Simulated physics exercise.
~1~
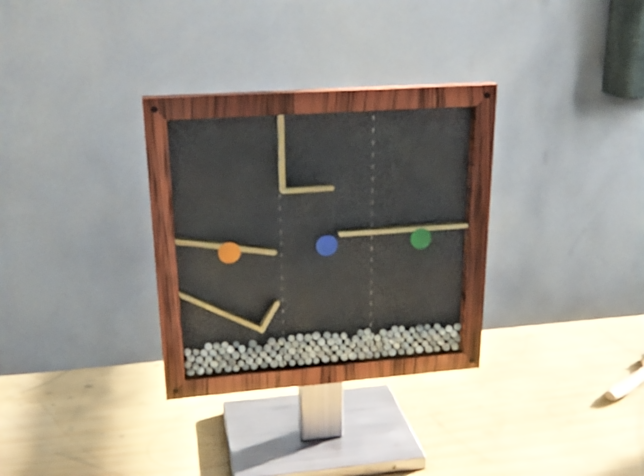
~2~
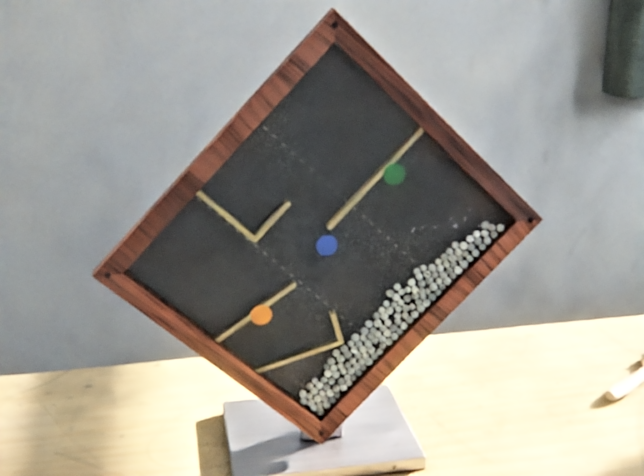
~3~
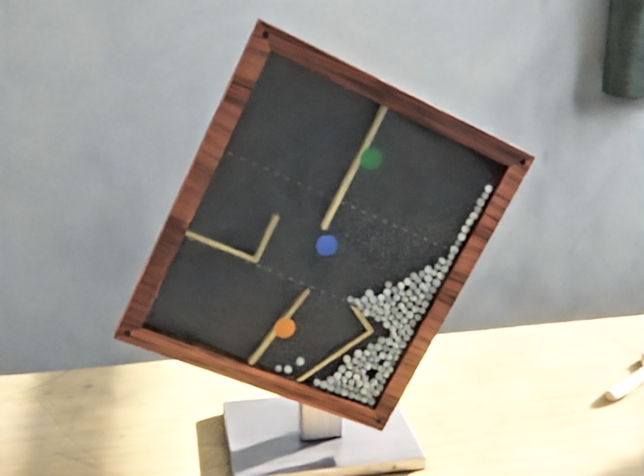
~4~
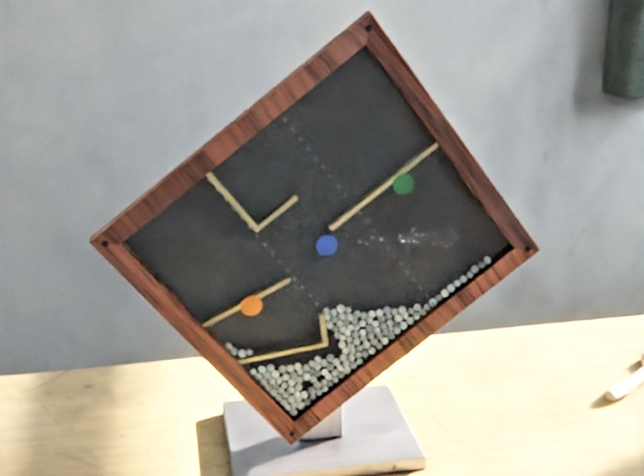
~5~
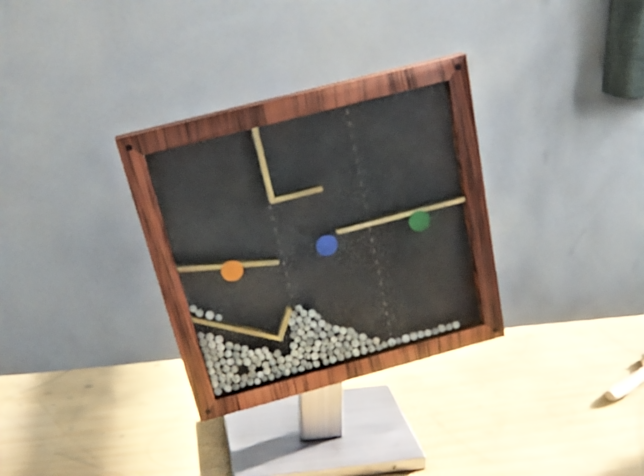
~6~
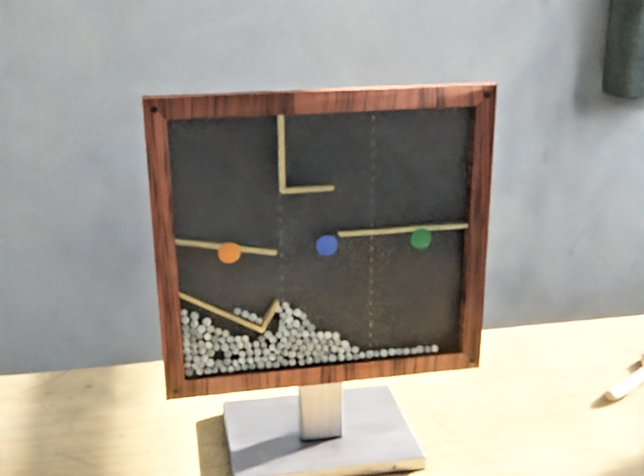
In this clip, a wood-framed dark panel holding small pale beads tilts anticlockwise on its stand, sending the beads sliding toward the lower corner and around the angled ledges, then swings back level, leaving them heaped mostly at the lower left, with a few resting on the bent ledge.
